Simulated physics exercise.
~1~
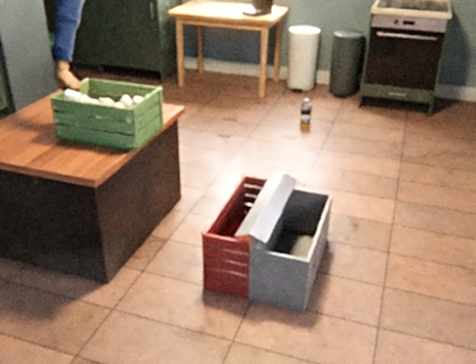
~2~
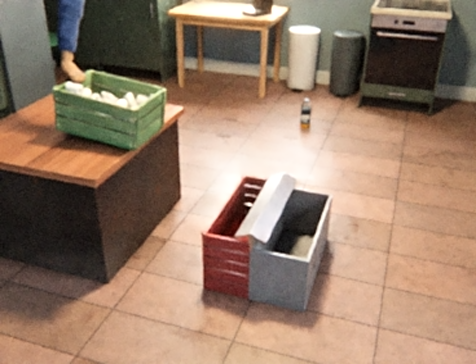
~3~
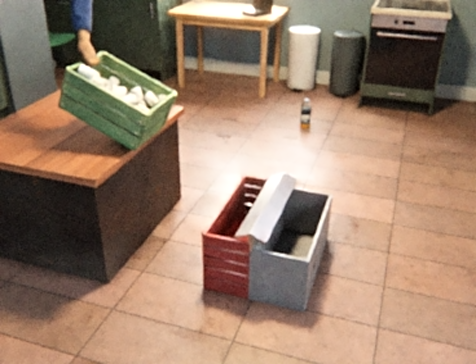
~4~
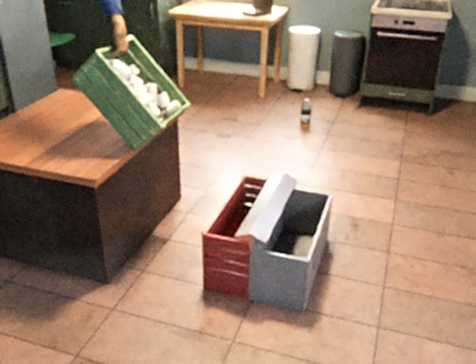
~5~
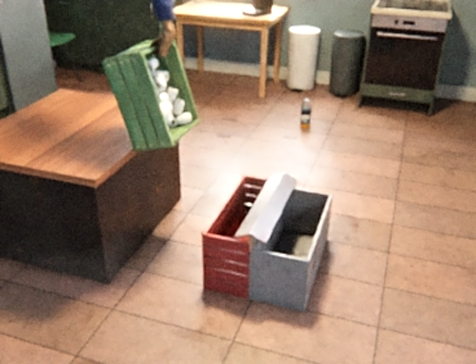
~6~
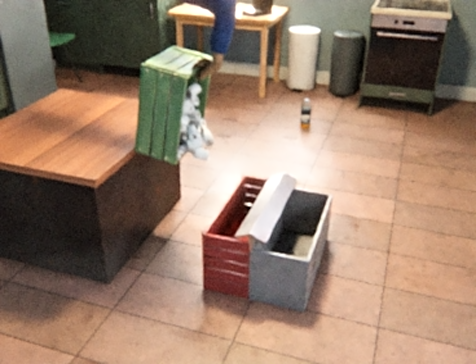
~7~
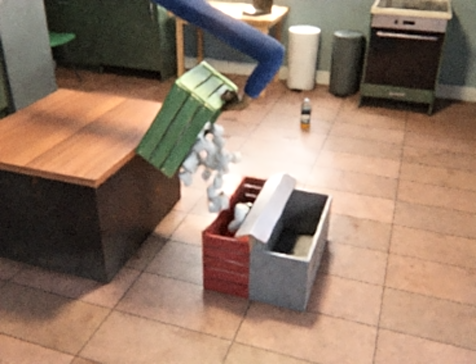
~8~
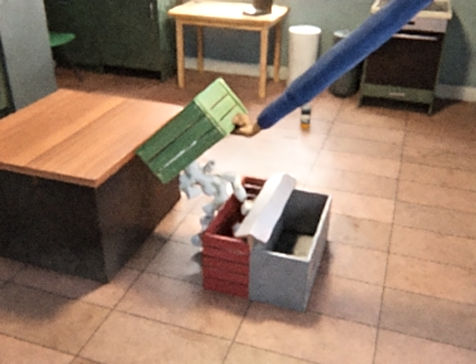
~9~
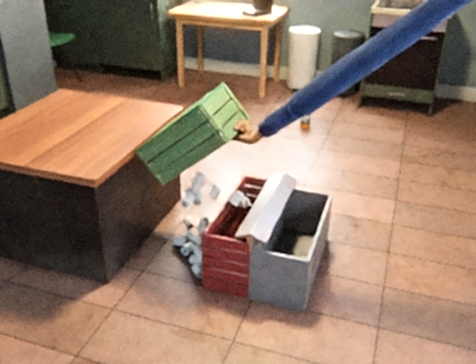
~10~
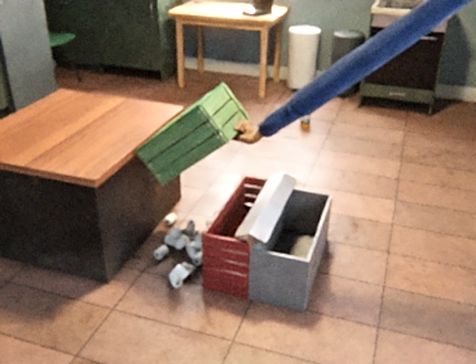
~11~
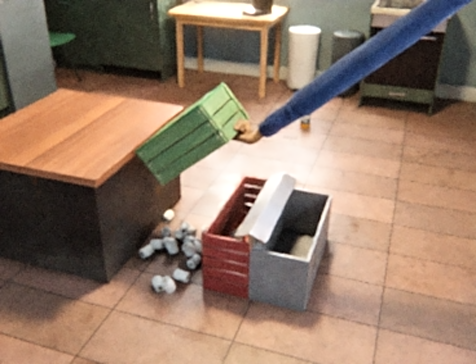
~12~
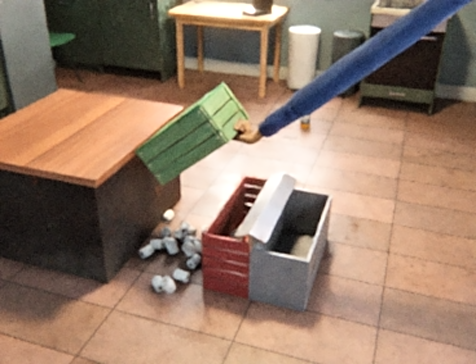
The footage shows a blue-sleeved arm tipping a green crate of pale rolls off a wooden-topped bench toward a red trough beside a grey tub; some drop into the trough, while many land on the tiled floor short of it, as the emptied crate is held tilted.
